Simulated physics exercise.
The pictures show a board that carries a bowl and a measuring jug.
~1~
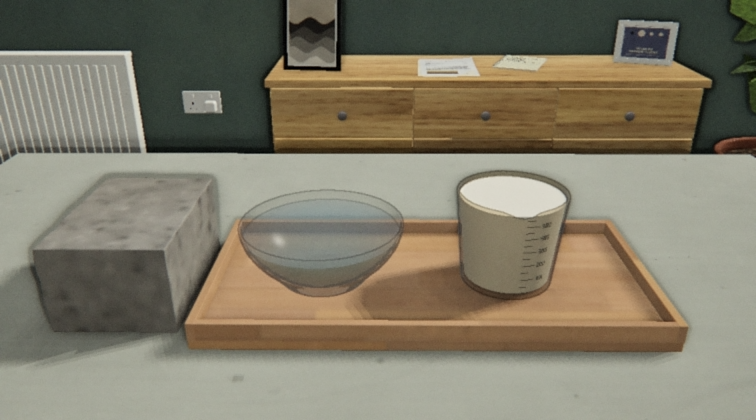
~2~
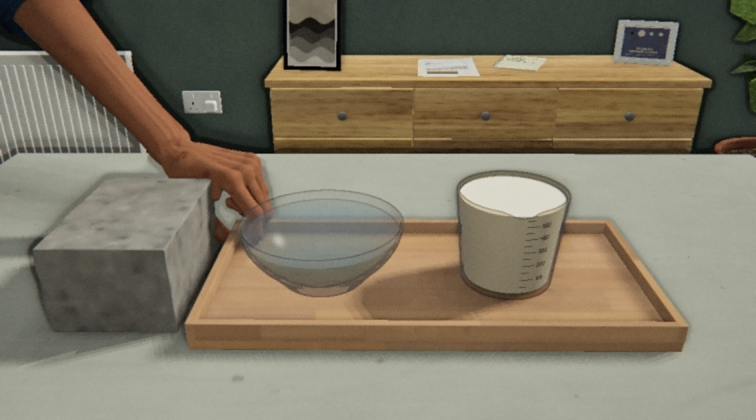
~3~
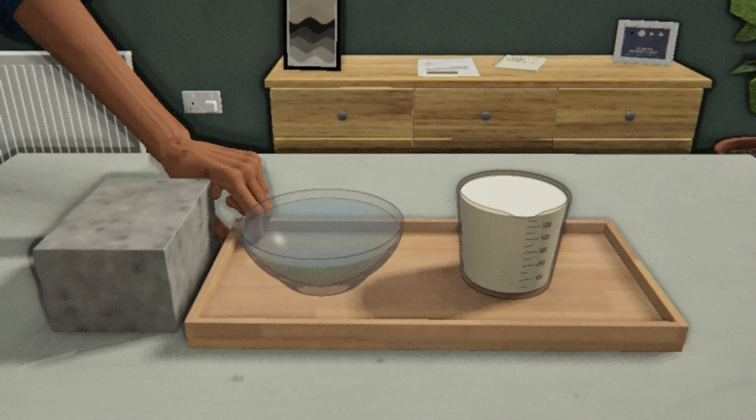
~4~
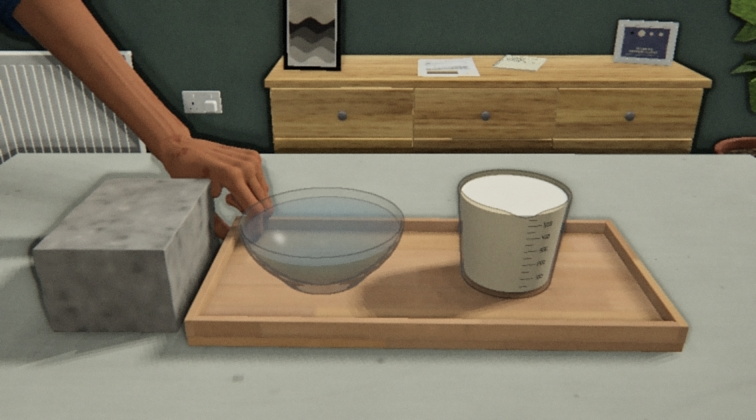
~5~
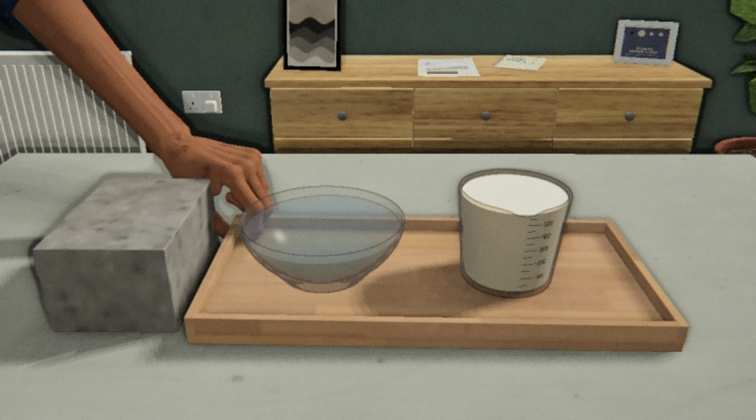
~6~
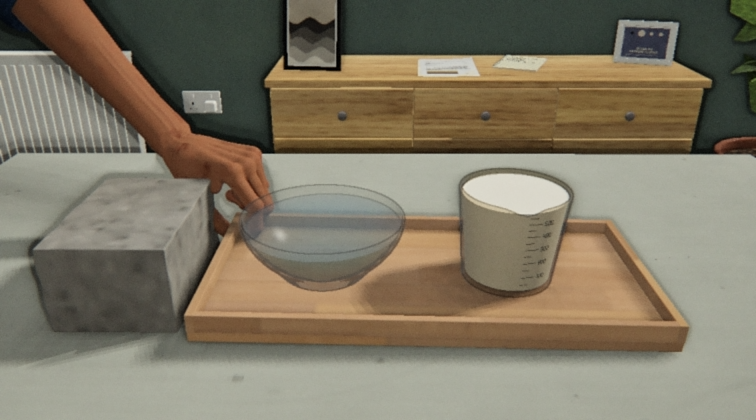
At the start, a glass bowl of clear liquid and a measuring jug of white liquid sit on a wooden tray beside a grey block. A hand then reaches in from the left and grips the tray's left end. It raises that end very slightly, and the bowl and jug barely shift.
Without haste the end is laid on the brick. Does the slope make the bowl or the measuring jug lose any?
The bowl loses some; the measuring jug loses some.
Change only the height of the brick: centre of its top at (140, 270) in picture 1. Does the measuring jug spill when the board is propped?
Then: Stays dry.
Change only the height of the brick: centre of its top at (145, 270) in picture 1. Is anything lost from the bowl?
Verdict: Copes.
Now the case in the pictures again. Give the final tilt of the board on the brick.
Roughly 13°.
Shortly, the board slopes by about 7°; bowl, none is lost; measuring jug, none is lost.
Then, the board slopes by about 15°; bowl, it has lost some; measuring jug, it has lost some.
At the finish, the board slopes by about 13°, resting on the brick; bowl, it has lost some; measuring jug, it has lost some.
